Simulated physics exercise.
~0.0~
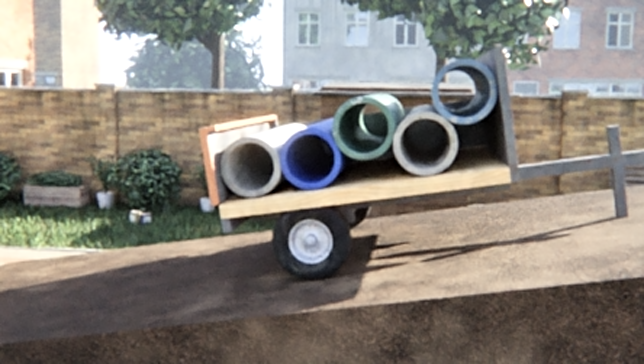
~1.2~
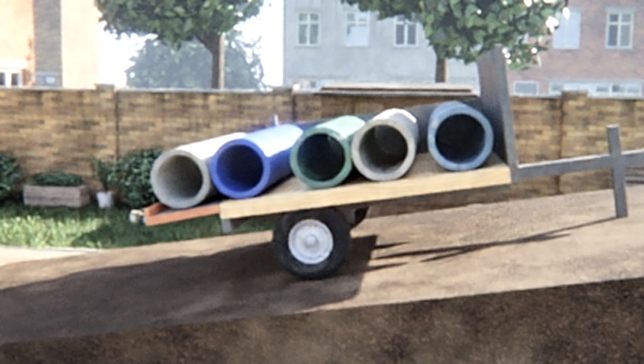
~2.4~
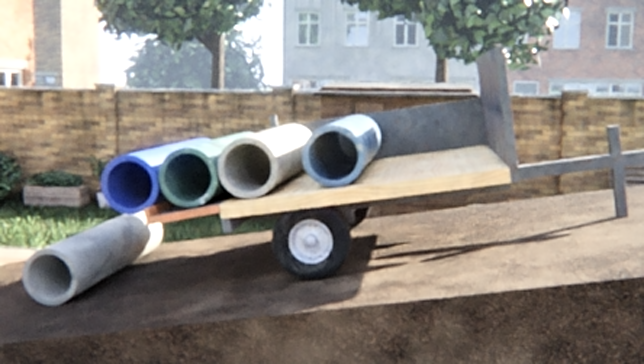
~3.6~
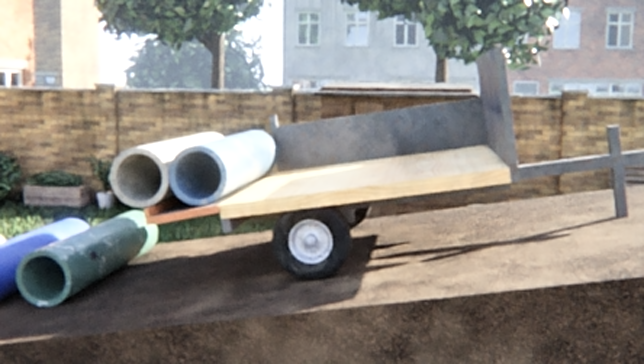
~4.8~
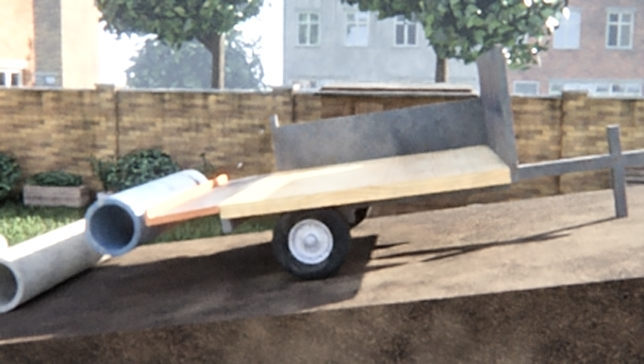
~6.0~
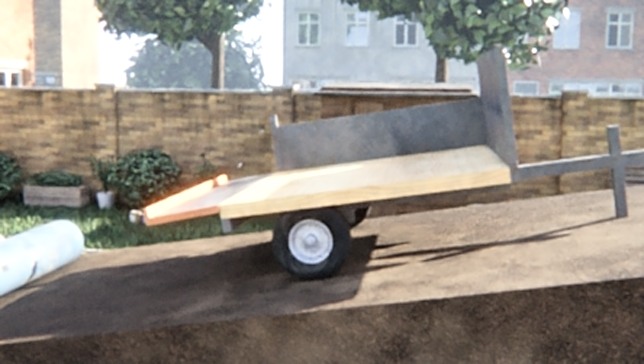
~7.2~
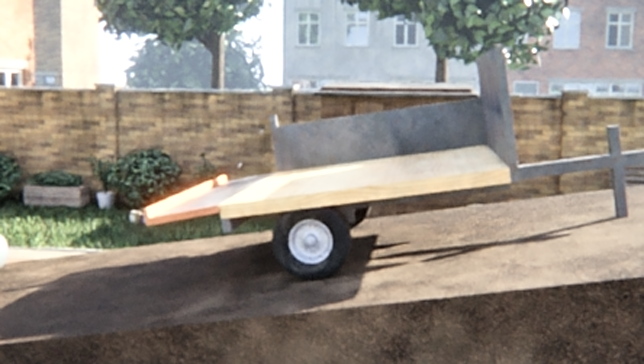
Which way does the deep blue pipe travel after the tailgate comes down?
It rolls to the left, over the lowered tailgate and down onto the ground.
